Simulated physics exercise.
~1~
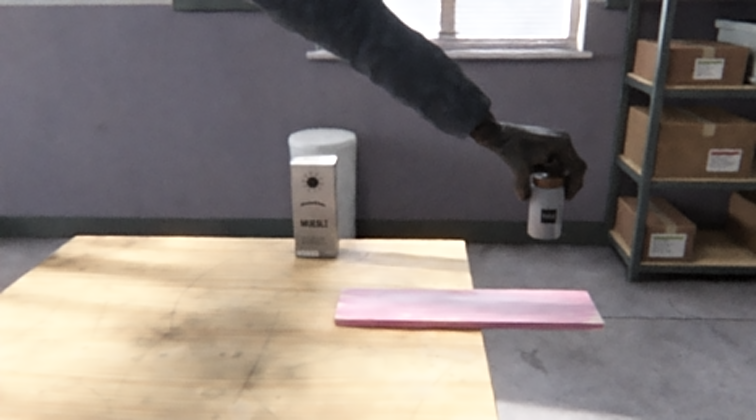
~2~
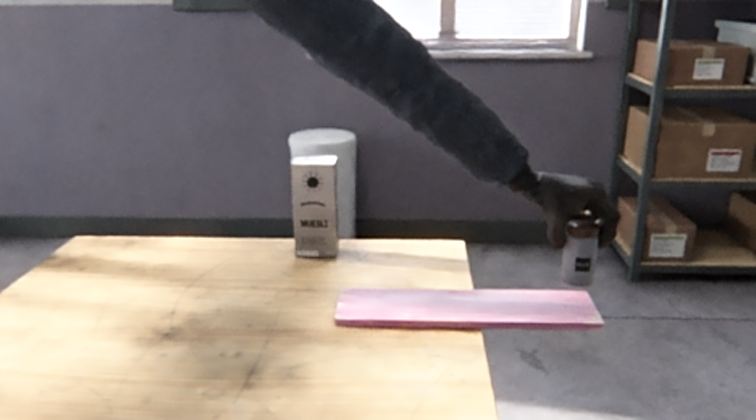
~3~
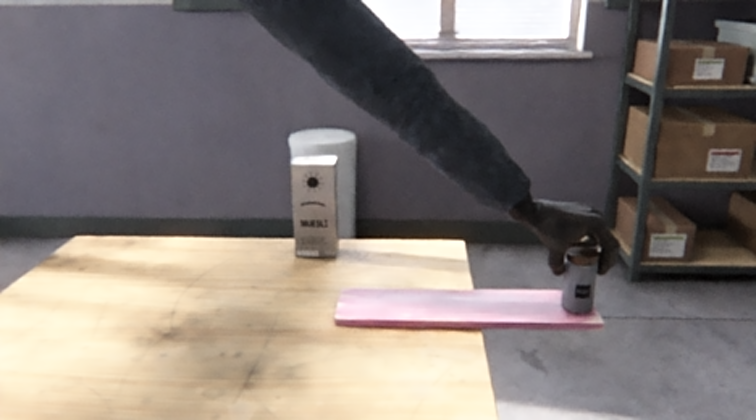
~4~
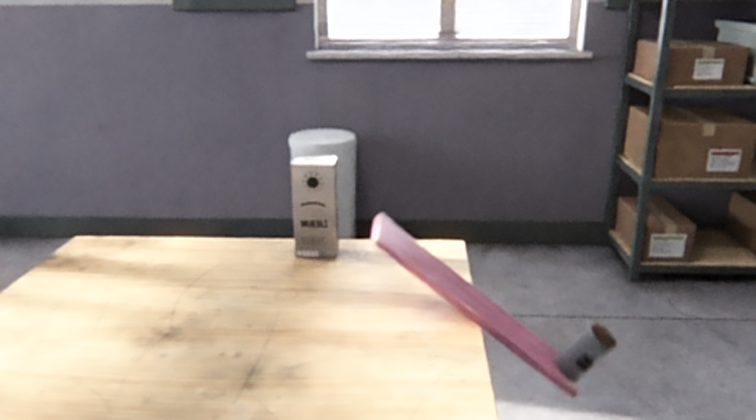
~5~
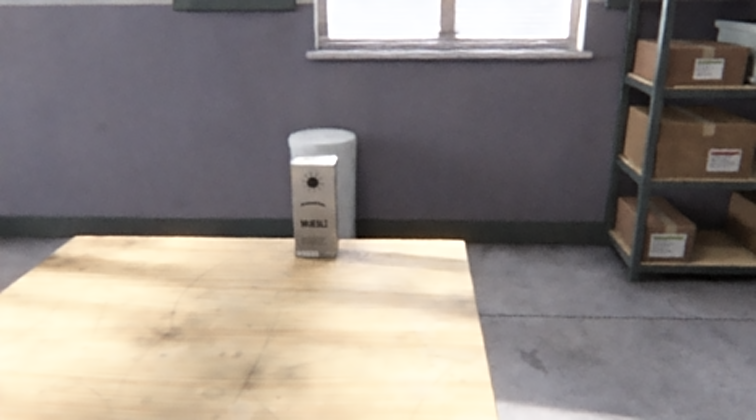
Pink plank overhanging a wooden table tipping off the edge with a small grey shaker after a gloved hand releases it, white carton staying put.
